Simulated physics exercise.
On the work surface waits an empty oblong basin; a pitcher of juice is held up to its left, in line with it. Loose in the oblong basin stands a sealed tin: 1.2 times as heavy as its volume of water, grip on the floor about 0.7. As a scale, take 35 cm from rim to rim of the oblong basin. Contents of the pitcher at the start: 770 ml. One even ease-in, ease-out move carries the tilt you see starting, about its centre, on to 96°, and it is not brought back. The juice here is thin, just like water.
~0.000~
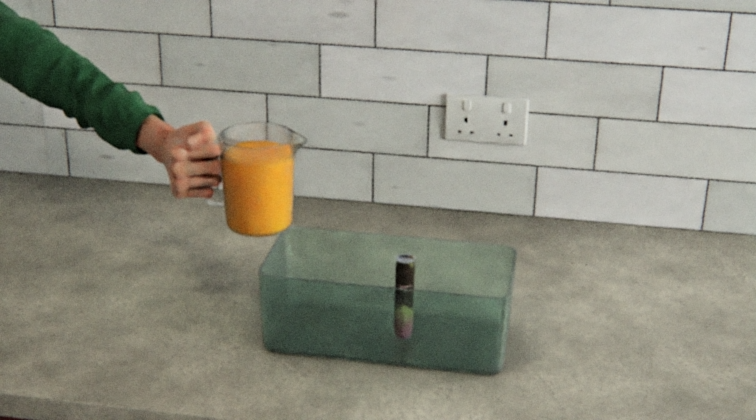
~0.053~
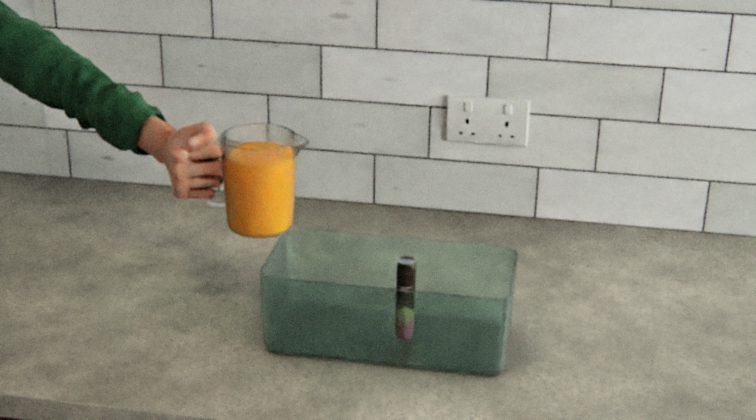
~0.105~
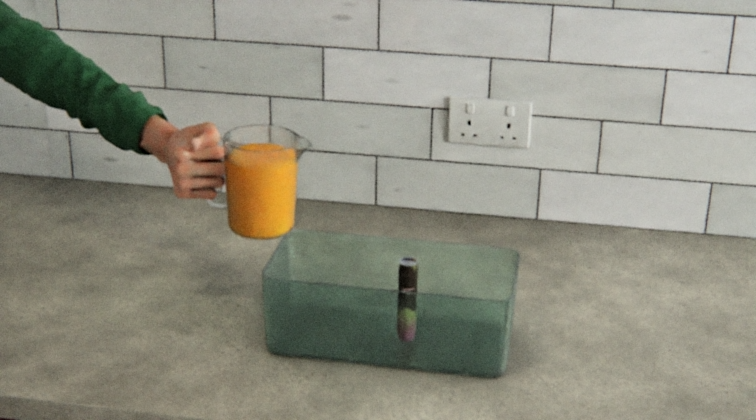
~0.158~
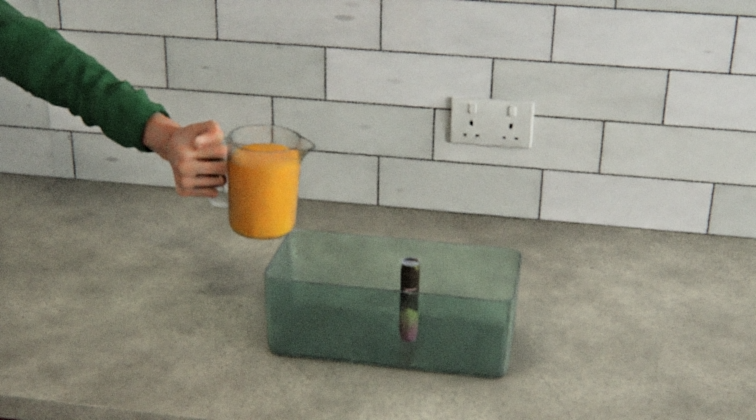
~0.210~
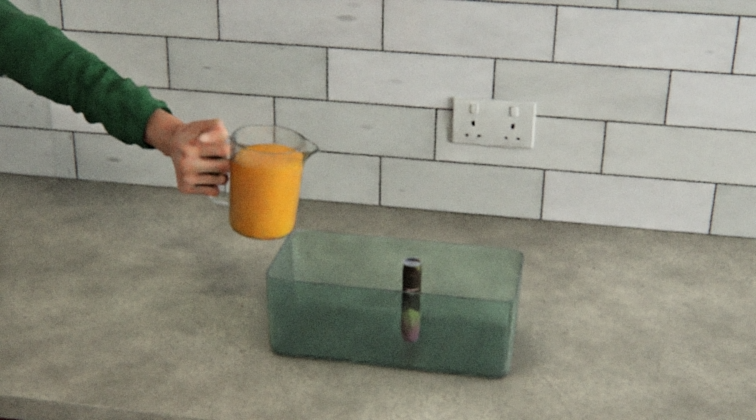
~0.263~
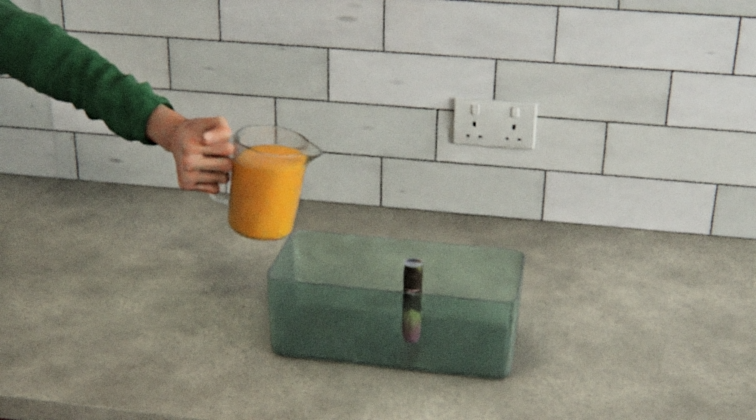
On a mottled grey worktop against white brick-shaped tiles with a double wall socket, the scene is viewed from the front and slightly above. A hand in a green sleeve holds a clear pitcher of orange juice above and left of a translucent green oblong basin, with a slim dark container upright near its middle. The pitcher, level at first, tilts slightly rightward while the camera drifts very slightly left.
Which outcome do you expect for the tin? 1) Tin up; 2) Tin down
Tin up.
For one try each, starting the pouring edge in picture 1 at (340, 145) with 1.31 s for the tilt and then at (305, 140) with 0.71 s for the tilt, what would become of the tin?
In the first try it comes down; in the second it remains standing.
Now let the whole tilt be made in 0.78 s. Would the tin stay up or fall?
In that case the tin does not tip.
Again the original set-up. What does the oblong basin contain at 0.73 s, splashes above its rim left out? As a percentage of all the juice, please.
About 2%.
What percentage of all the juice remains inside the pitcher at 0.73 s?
Near 90 in a hundred.
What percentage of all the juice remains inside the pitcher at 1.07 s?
48 per cent or thereabouts.
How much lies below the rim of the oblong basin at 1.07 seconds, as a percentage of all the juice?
Roughly 38 per cent.
By 0.73 s the tilt is 56° and 90 per cent is still to pour; the tin stands where it began.
By 1.07 s the tilt is 88° and 48 per cent is still to pour; the tin stands where it began.
By 1.42 s the tilt is 96° and 10 per cent is still to pour; the tin stands where it began.
By 1.81 s the tilt is 96° and 1 per cent is still to pour; the tin stands where it began.
At rest the tin stands where it began.
